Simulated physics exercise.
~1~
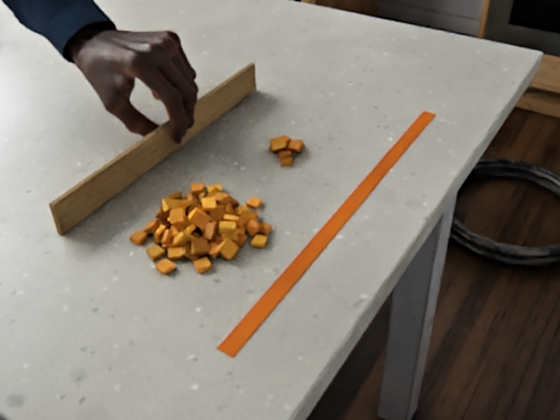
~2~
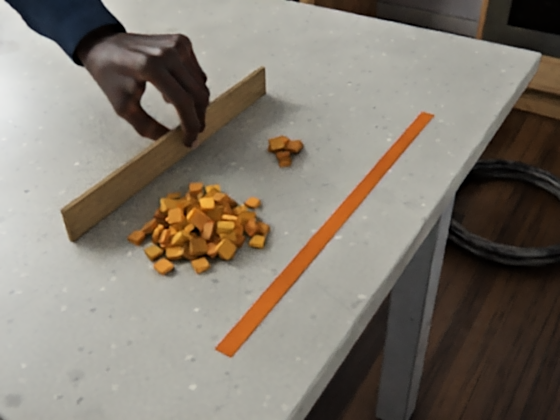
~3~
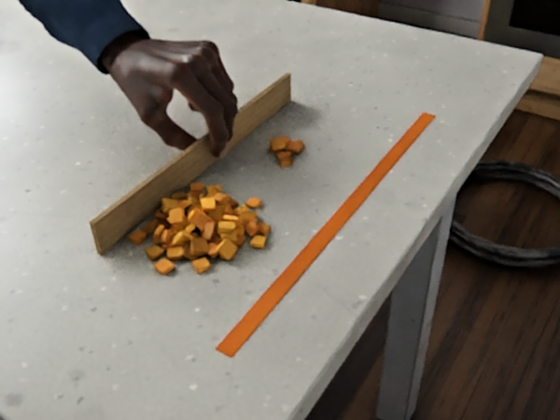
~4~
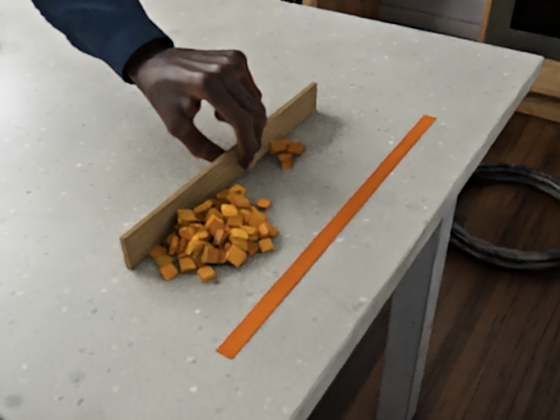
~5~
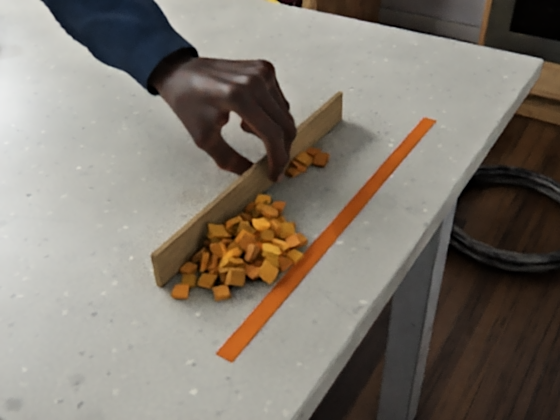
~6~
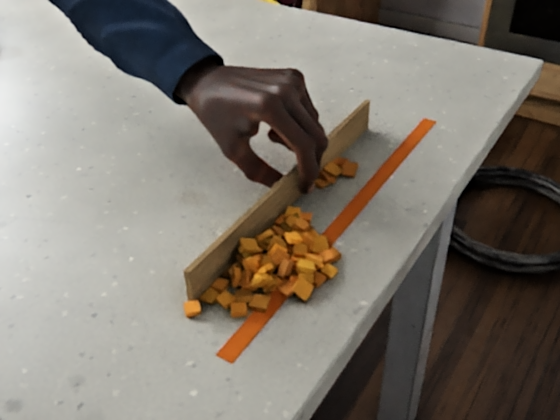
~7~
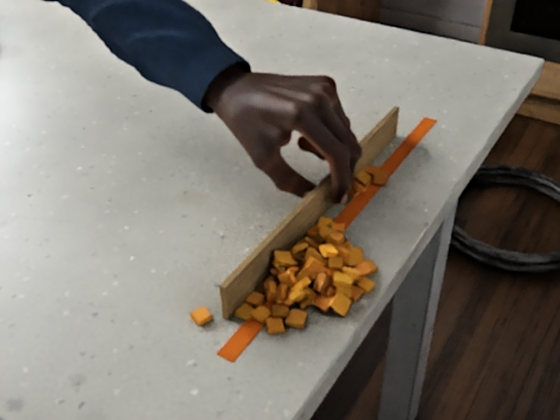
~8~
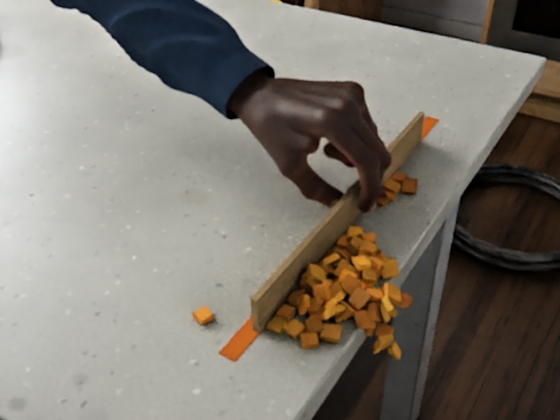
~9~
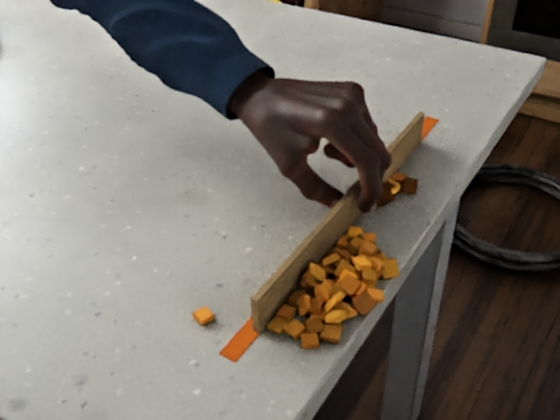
A hand pushes orange cubes with a wooden strip until some spill off the table edge.
